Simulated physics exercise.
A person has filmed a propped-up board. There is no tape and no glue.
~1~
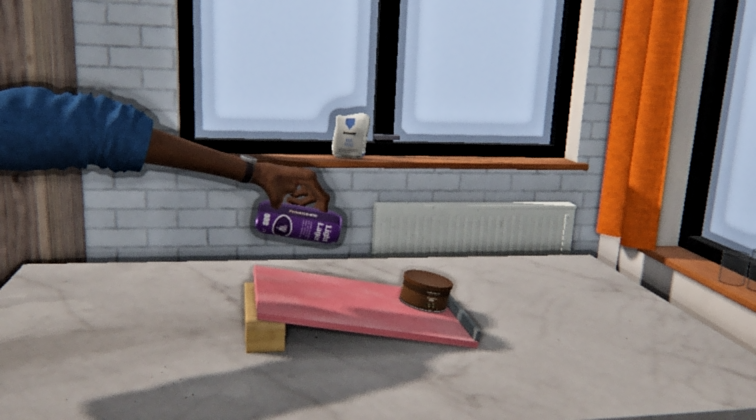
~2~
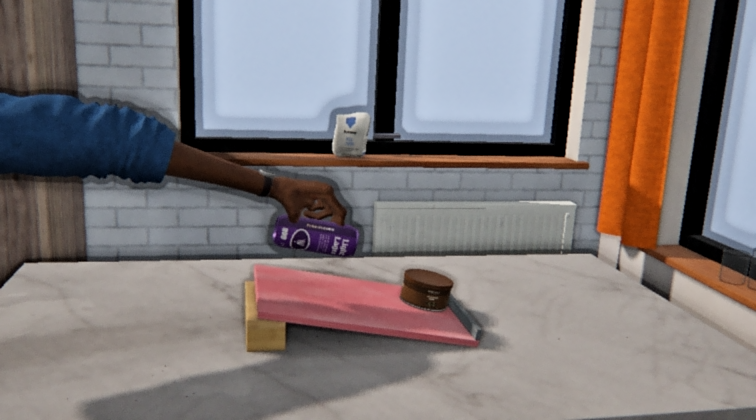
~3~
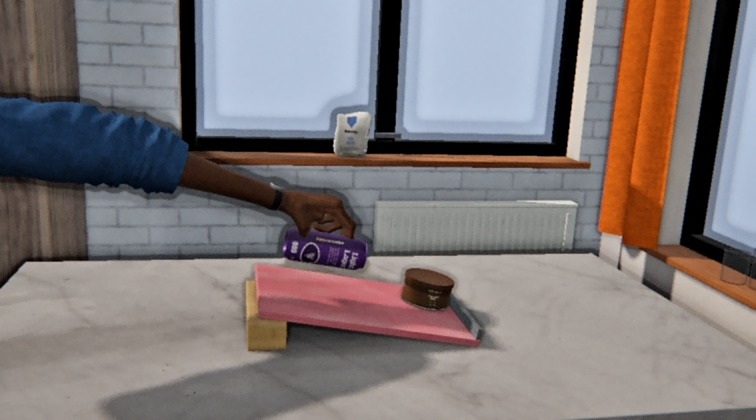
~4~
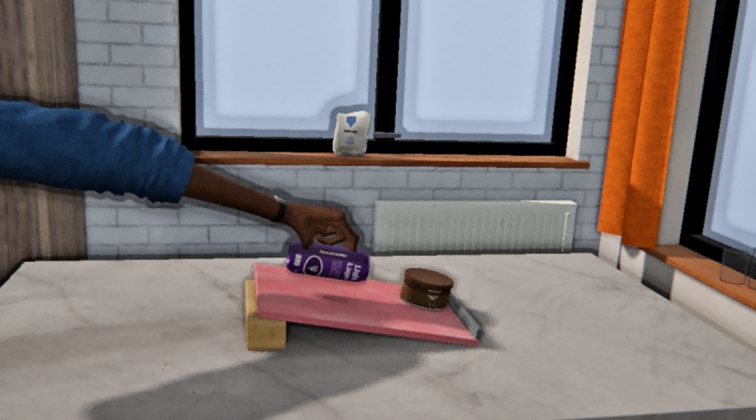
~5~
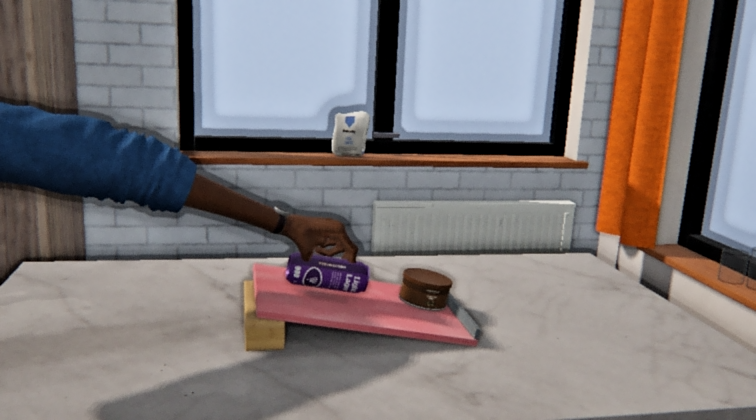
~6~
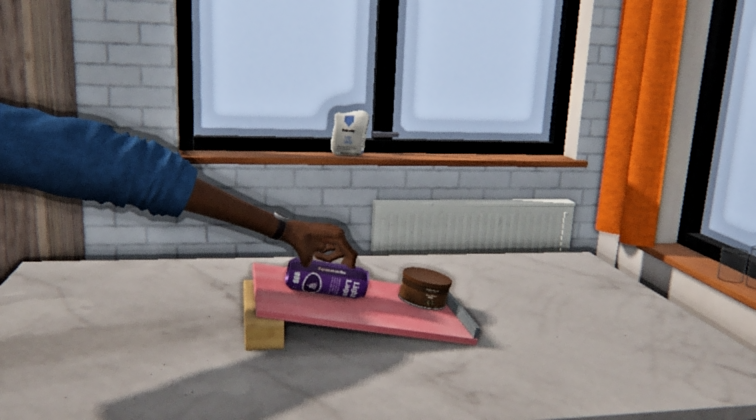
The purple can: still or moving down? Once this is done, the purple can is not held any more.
It does not budge.
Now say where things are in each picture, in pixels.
In the first frame, still above its spot; purple can (299, 222); brown tub (426, 291).
In the second frame, still above its spot; purple can (315, 236); brown tub (426, 290).
In the third frame, still above its spot; purple can (325, 249); brown tub (427, 289).
In the fourth frame, still above its spot; purple can (328, 262); brown tub (427, 289).
In the fifth frame, still above its spot; purple can (328, 273); brown tub (425, 289).
In the sixth frame, set down, still held; purple can (327, 278); brown tub (425, 288).
Then, 0.20 s on from there, no change.
Then, 0.40 s on from there, purple can resting near (327, 279).
Then, 0.70 s on from there, purple can resting near (328, 279).
In the end, both unmoved. At the end, from the last picture's camera, purple can near (328, 279). The purple can stays where it is put.
